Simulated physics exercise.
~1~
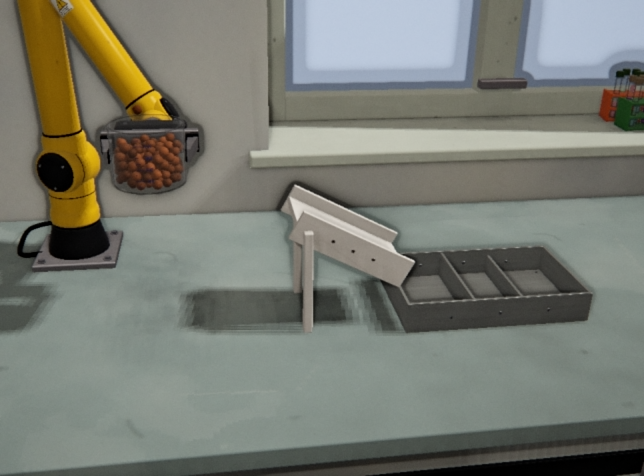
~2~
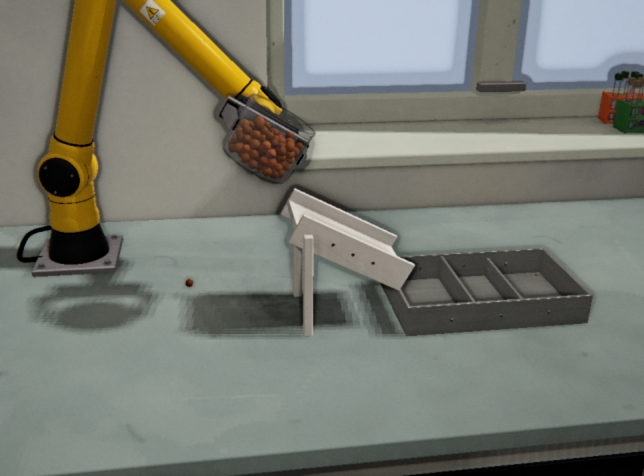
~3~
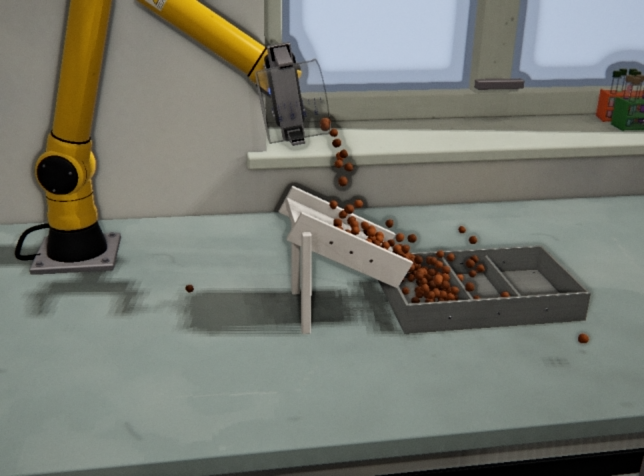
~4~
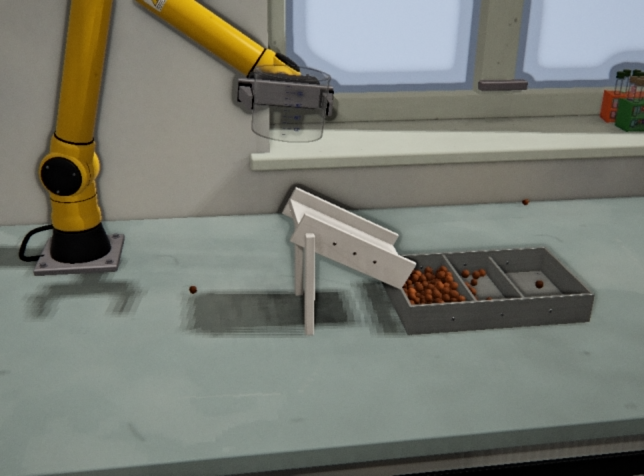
On a pale worktop beneath a window, a yellow robot arm holds a clear container of round brown nuts to the left of a white sloping chute that leads into a grey box with three compartments. The arm carries the container right and tilts it above the chute, while a single nut lies on the table. It then tips the container further, and the nuts pour down the chute into the box, a few bouncing astray. Finally the arm turns the emptied container back upright. Most nuts lie heaped in the left compartment, with some in the middle, very few in the right and a few strays outside.
